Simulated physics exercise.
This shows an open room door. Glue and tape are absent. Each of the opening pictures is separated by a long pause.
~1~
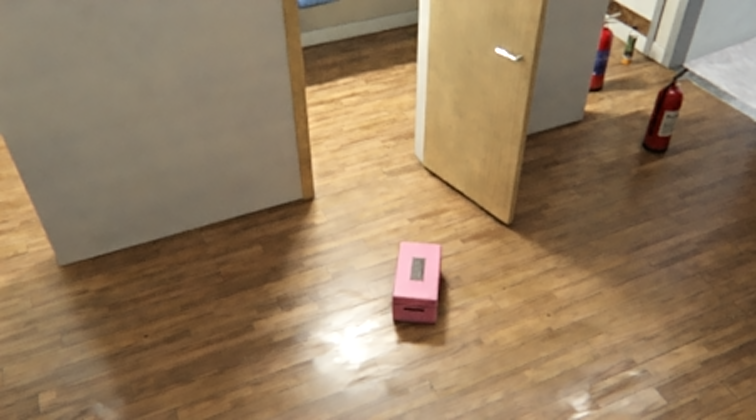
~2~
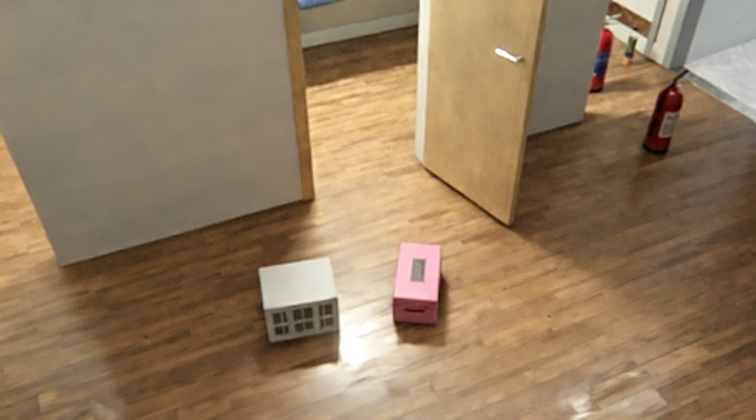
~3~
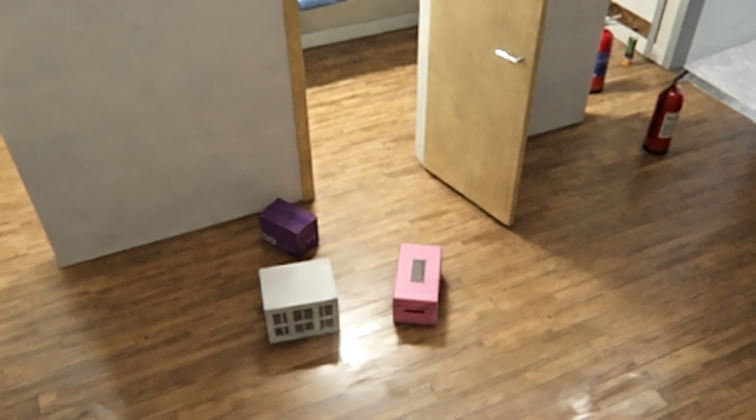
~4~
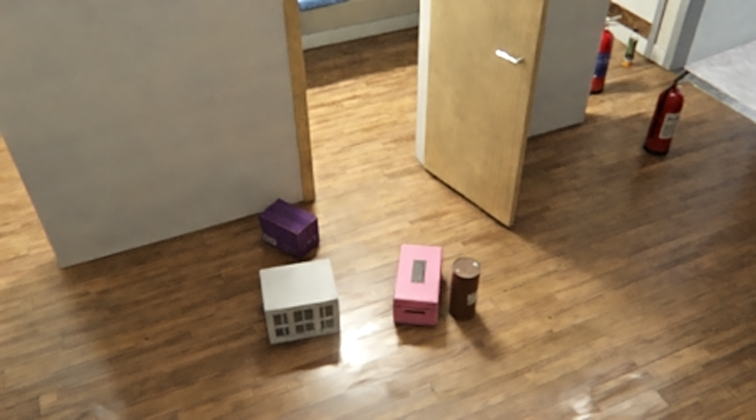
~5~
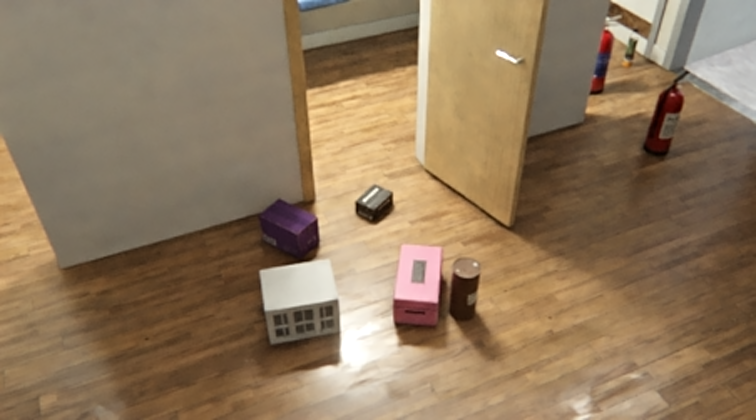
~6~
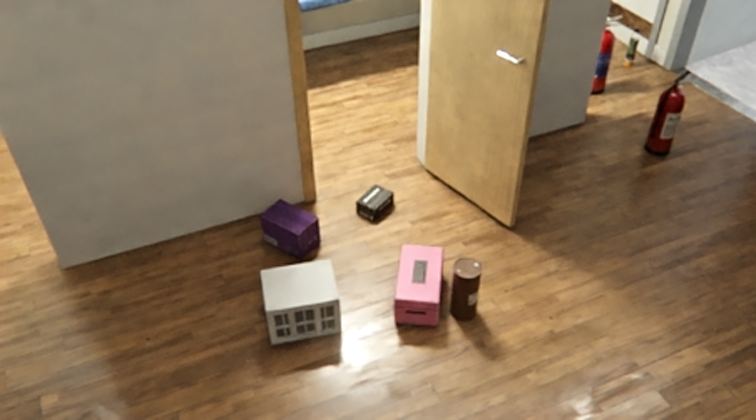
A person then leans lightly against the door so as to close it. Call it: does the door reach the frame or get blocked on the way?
It reaches the frame.
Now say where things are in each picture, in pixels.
The first picture shows door wide open and still.
The second picture shows door wide open and still; pink toolbox (418, 283).
The third picture shows door wide open and still; white crate (300, 300); purple box (289, 228).
The fourth picture shows door wide open and still; brown canister (464, 290); pink toolbox (418, 284).
The fifth picture shows door wide open and still; white crate (301, 301); purple box (290, 229).
The sixth picture shows door wide open and still; black box (375, 203); brown canister (465, 290).
Then, 0.90 s later than the last frame, door at 80°.
Then, 1.90 s later than the last frame, door at 34°; black box moved a little near (372, 202).
Then, 2.20 s later than the last frame, door at 20°; black box moved about its own width near (357, 193).
Then, 2.50 s later than the last frame, door at 5°; black box moved about its own width near (346, 182).
When it is over, door at 0°; moved from the start, black box; the other 4 as before. End places, in pixels of the last picture, black box near (341, 174).
